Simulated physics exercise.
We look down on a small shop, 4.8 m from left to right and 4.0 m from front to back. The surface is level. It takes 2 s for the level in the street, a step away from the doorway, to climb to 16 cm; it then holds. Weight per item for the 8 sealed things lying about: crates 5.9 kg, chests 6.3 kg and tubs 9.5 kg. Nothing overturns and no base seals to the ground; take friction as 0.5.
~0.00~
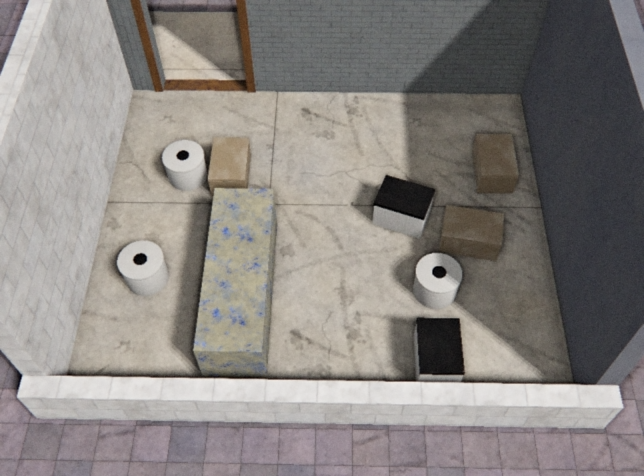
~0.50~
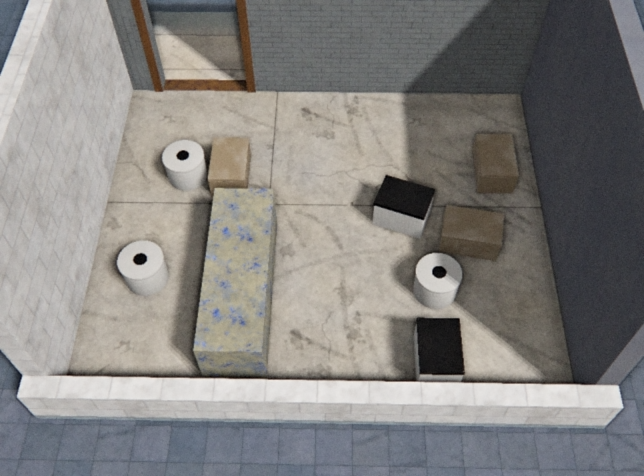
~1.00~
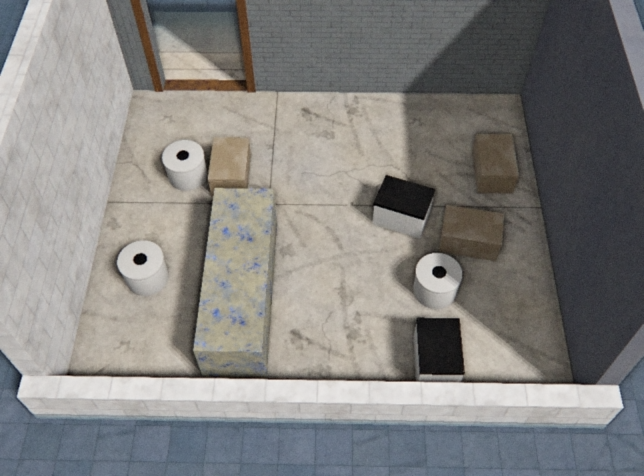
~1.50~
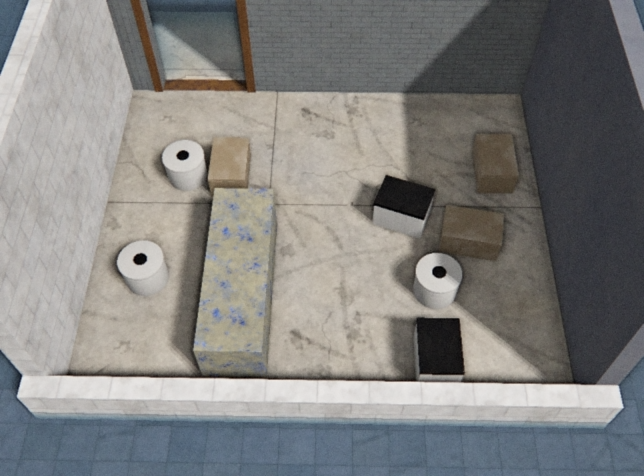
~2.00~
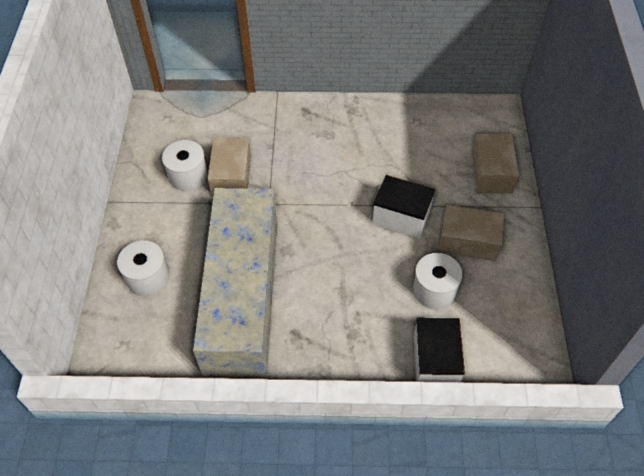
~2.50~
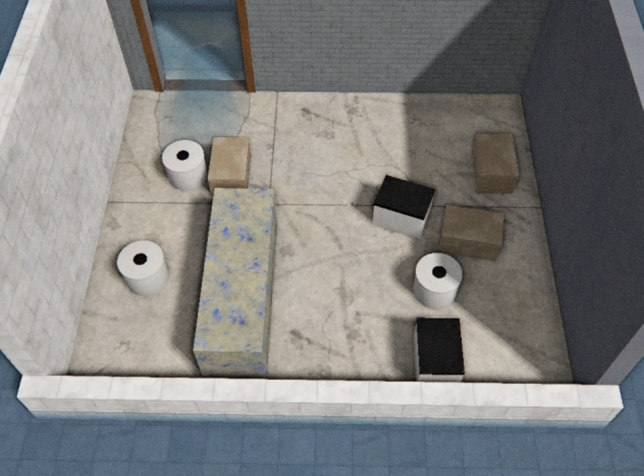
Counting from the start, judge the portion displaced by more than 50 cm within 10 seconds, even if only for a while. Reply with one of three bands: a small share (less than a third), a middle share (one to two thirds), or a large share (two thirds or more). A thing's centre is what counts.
A middle share, one to two thirds.
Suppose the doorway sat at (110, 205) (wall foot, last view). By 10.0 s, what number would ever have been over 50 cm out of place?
That gives 3 of them.
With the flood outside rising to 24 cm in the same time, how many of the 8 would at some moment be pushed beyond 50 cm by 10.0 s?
It would come to 7 of them.
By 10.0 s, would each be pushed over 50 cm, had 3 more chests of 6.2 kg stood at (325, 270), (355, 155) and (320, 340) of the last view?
Inside the limit, then inside the limit, then inside the limit.
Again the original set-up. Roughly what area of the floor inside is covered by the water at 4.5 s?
Roughly 8.0 m2 of it is wet.
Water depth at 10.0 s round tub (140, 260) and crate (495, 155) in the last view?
Depths: Near 13 cm, then near 1 cm.
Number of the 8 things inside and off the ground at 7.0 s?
At that time the total is 2.
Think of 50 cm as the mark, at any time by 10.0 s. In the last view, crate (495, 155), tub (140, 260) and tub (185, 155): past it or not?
Order as asked - a smaller shift, a bigger shift, a bigger shift.
After 3.5 s 0 of 8 are over 50 cm from their spots; 0 afloat.
After 4.5 s 2 of 8 are over 50 cm from their spots; 1 afloat.
After 7.0 s 2 of 8 are over 50 cm from their spots; 2 afloat.
After 10.0 s 3 of 8 are over 50 cm from their spots, and 3 have been at some point; 3 afloat.
